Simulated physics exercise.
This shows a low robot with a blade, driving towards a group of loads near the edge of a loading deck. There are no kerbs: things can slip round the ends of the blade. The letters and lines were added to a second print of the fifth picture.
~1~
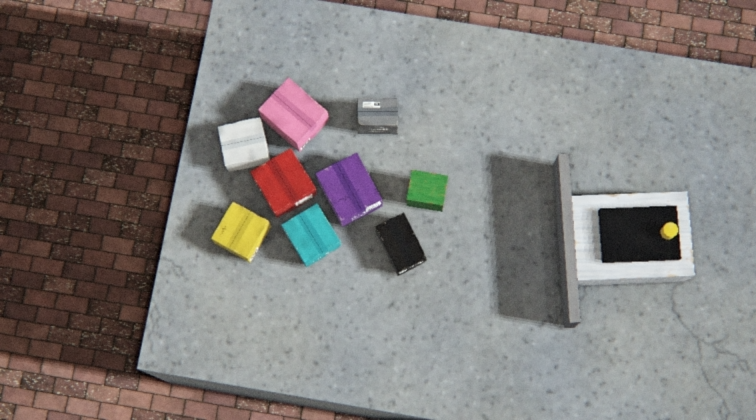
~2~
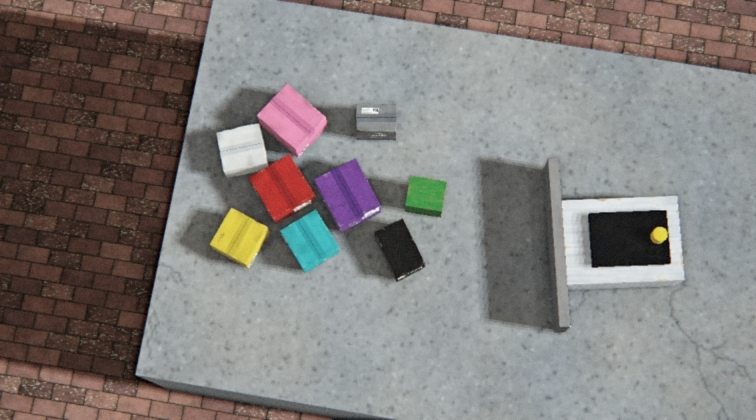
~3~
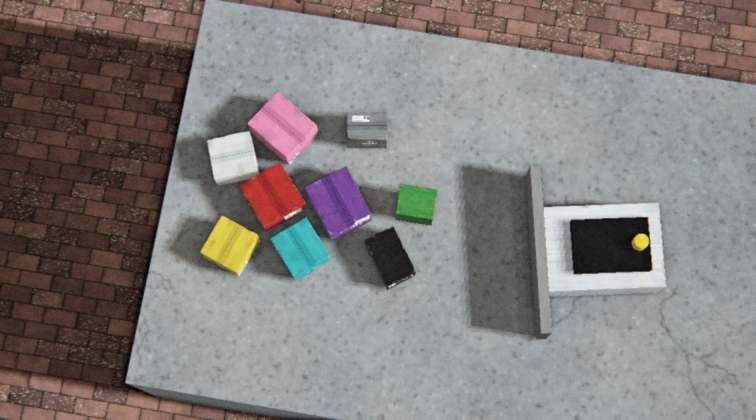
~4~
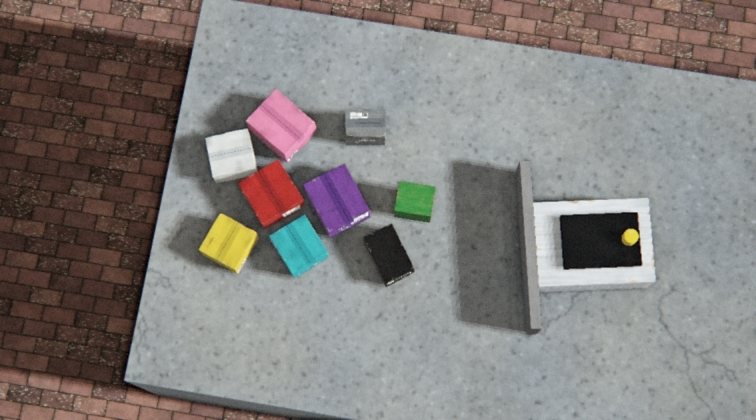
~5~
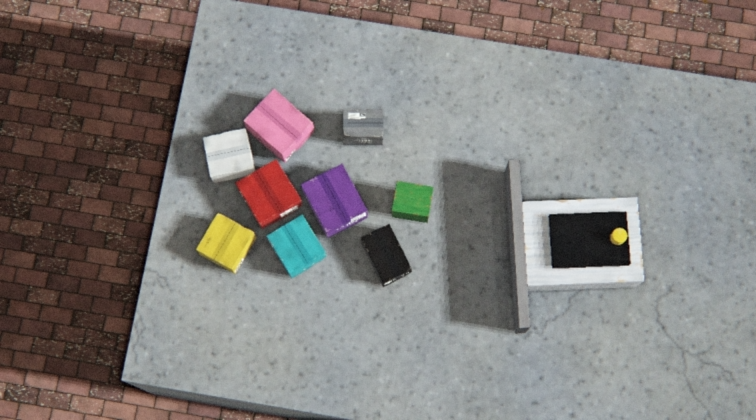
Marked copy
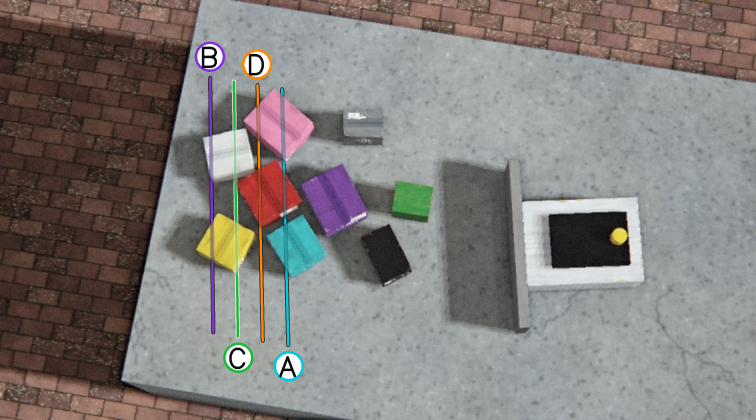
A low robot with a wide blade moves slowly left towards a group of coloured boxes.
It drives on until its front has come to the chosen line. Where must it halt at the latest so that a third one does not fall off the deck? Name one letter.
C is the last line within the limit.
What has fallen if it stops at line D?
It is the red parcel.
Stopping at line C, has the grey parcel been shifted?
By then, no.
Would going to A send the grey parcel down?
No.
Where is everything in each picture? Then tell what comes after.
White parcel (244, 145); green crate (428, 191); yellow box (241, 232), in the first frame.
Robot (623, 239); grey parcel (376, 122), in the second frame.
Robot (605, 245); purple parcel (339, 204), in the third frame.
Robot (595, 241); red parcel (272, 195), in the fourth frame.
Robot (583, 240); white parcel (229, 156); green crate (413, 202); yellow box (226, 243), in the fifth frame.
On the marked copy, A at (285, 214); B at (212, 202); C at (236, 206); D at (260, 210).
Following C. Soon after the start, robot (481, 223); green crate (391, 202); white parcel (229, 156).
Later, robot (379, 206); white parcel (211, 140); red parcel (204, 188).
In the end, robot (299, 193); red parcel over the edge; yellow box over the edge; two fallen.
As for the rest, A is within the limit but short; B drops three; D is within the limit but short.
